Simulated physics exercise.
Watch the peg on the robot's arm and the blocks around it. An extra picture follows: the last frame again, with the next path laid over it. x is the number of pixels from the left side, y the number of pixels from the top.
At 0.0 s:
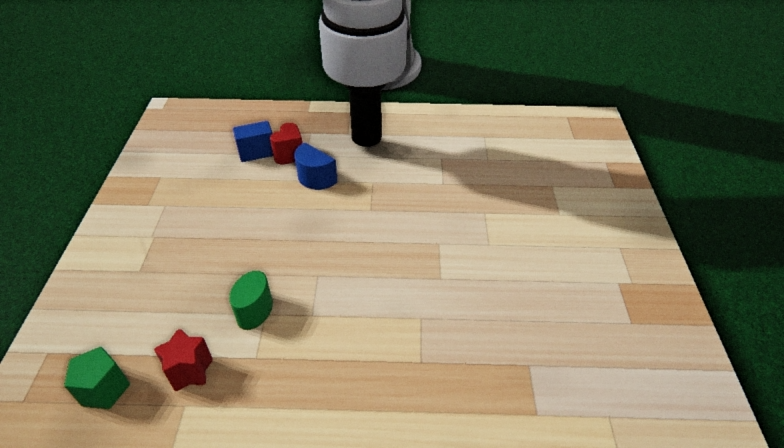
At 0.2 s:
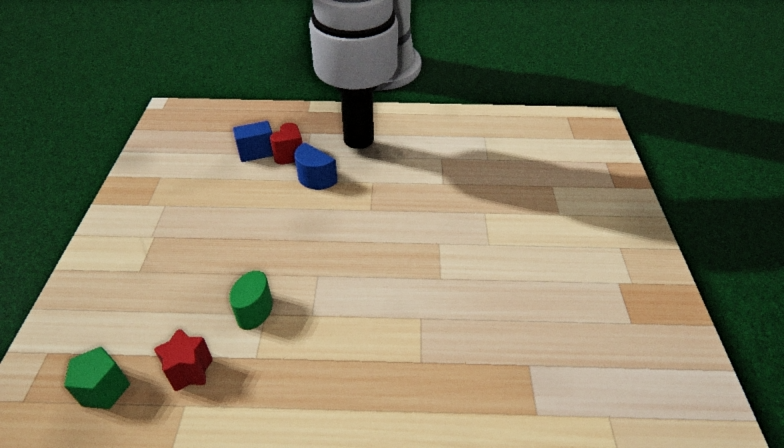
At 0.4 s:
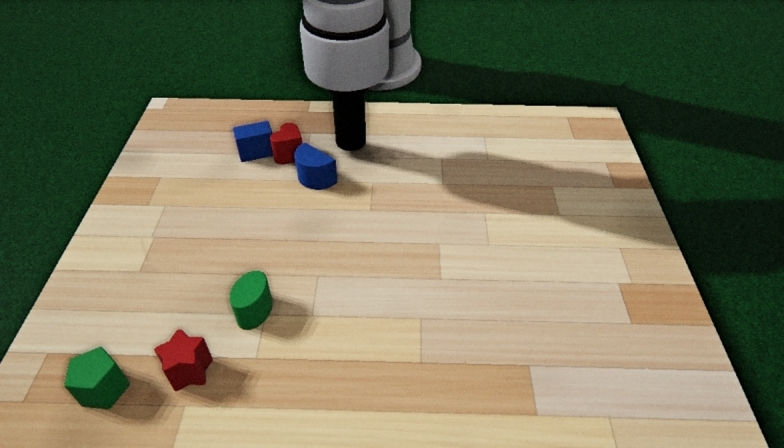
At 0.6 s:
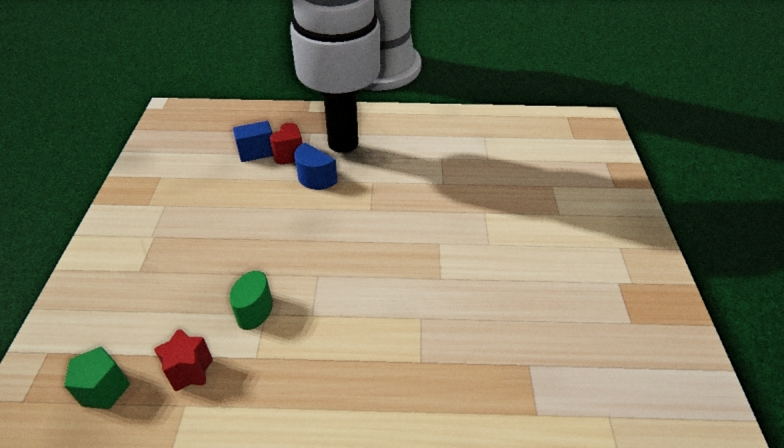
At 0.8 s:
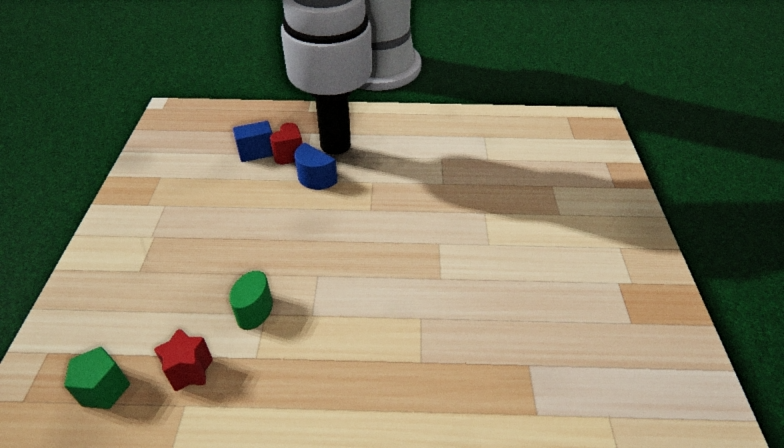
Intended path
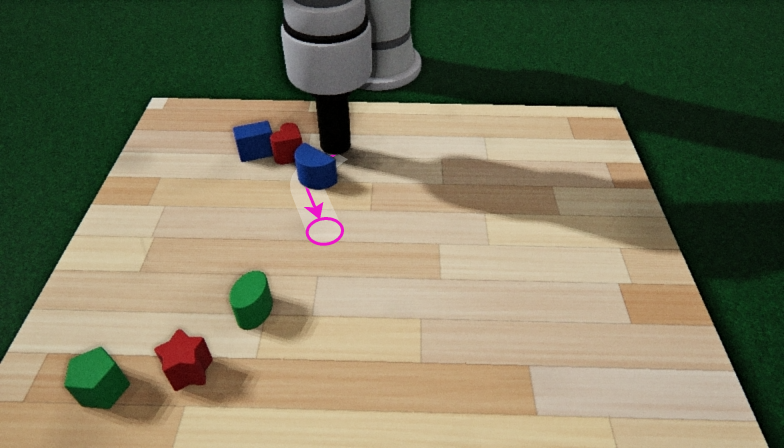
On a wooden tabletop, a robot arm's black peg moves slightly left toward the blue half-round block while the coloured blocks stay still.
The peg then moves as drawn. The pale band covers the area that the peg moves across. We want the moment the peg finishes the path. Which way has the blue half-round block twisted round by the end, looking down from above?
The twist is clockwise.
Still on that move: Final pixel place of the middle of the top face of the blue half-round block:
The middle of the upper face of the blue half-round block will lie at about (294, 220) in the picture.
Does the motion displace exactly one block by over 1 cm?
Going by the path, yes.
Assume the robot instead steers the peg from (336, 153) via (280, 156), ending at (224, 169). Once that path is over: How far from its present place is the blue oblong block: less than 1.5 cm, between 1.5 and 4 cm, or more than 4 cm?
The answer is over 4 cm.
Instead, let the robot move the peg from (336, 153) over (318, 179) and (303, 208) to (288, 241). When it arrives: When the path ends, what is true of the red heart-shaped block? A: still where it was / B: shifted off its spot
A: Still where it was.
Path on the board, from (336, 153) by way of (310, 174) and (312, 201) to (325, 231).
What follows on the original path. One third of the way, peg (308, 167); blue half-round block (302, 170), turned 40° anticlockwise.
Two thirds of the way, peg (311, 194); blue half-round block (299, 198), turned 15° anticlockwise.
At the end, peg (324, 224); red heart-shaped block in place; blue half-round block (294, 220), turned 20° clockwise.
